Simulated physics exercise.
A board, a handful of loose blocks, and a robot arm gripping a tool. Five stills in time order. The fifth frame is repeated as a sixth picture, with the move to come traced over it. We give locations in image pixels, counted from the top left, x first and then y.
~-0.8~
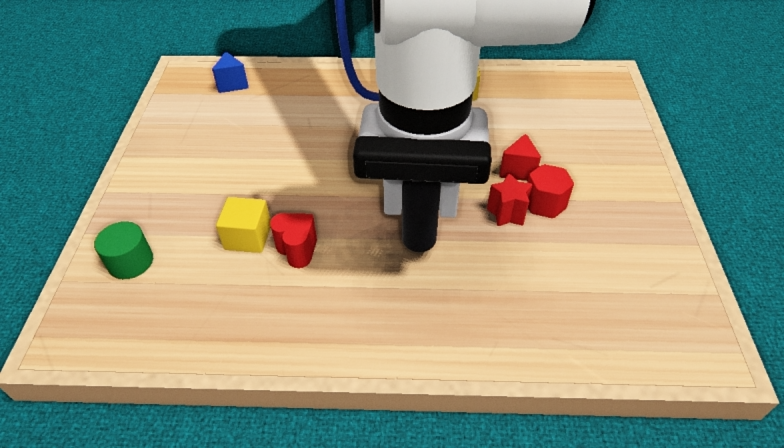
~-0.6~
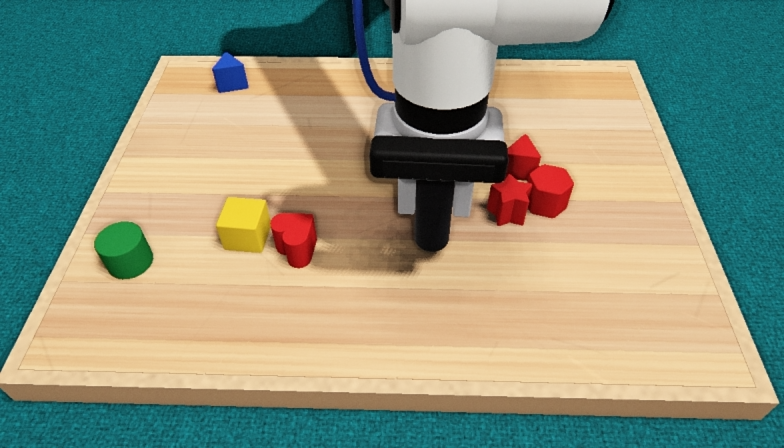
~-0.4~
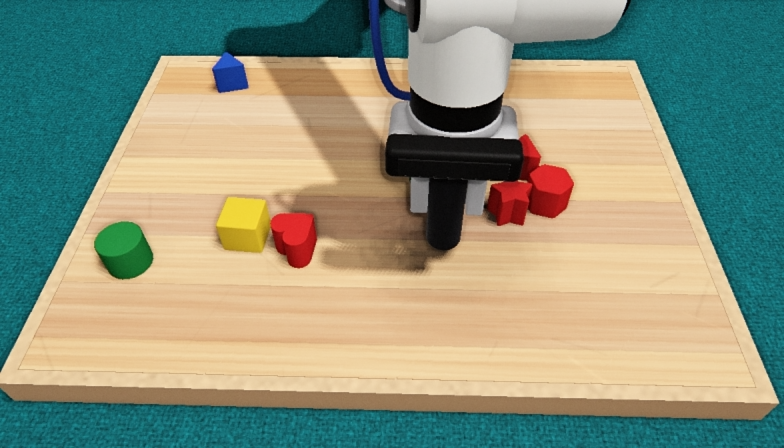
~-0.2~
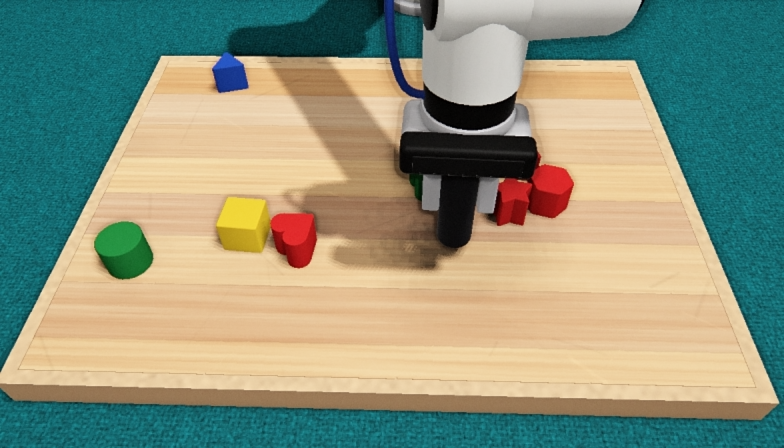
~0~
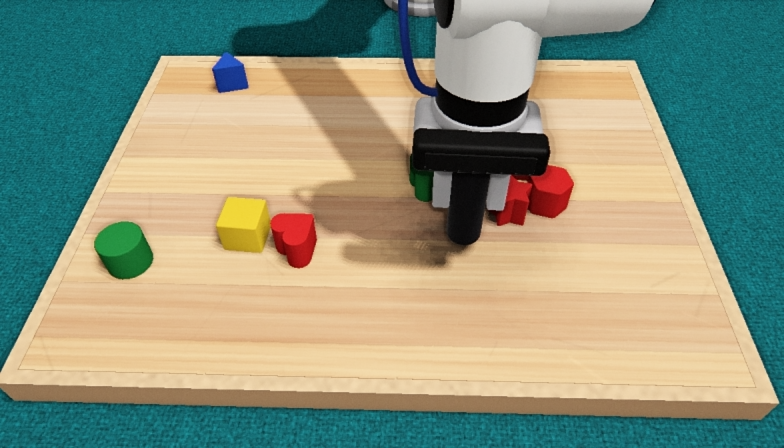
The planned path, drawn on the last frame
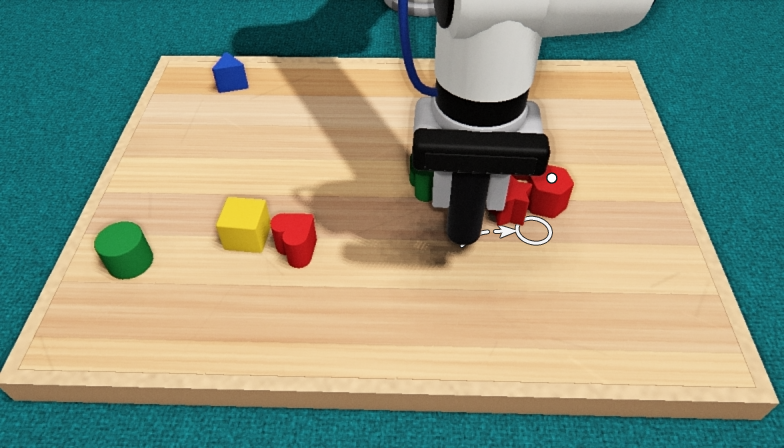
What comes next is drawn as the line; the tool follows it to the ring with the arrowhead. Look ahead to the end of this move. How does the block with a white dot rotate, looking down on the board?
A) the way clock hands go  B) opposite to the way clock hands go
It's A.
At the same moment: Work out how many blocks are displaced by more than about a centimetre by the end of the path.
It should be two.
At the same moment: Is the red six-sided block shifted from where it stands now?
I expect so.
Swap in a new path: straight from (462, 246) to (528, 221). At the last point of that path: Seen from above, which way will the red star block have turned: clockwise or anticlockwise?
From overhead, the rotation is counterclockwise.
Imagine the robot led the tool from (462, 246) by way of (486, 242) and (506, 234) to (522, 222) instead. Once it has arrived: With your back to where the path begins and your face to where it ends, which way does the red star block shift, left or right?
Taking start-to-end as forward, the block's sideways shift goes to the left.
Drawn move, from (462, 246) over (481, 233) and (507, 231) to (534, 230); the dot is on the red six-sided block.
On the path given first. Halfway along, tool at (498, 220); red star block at (518, 185), turned 20° anticlockwise; red six-sided block at (554, 176).
At the end, tool at (537, 219); green heart-shaped block still; red star block at (529, 183), turned 80° anticlockwise; red six-sided block at (562, 168), turned 30° clockwise.
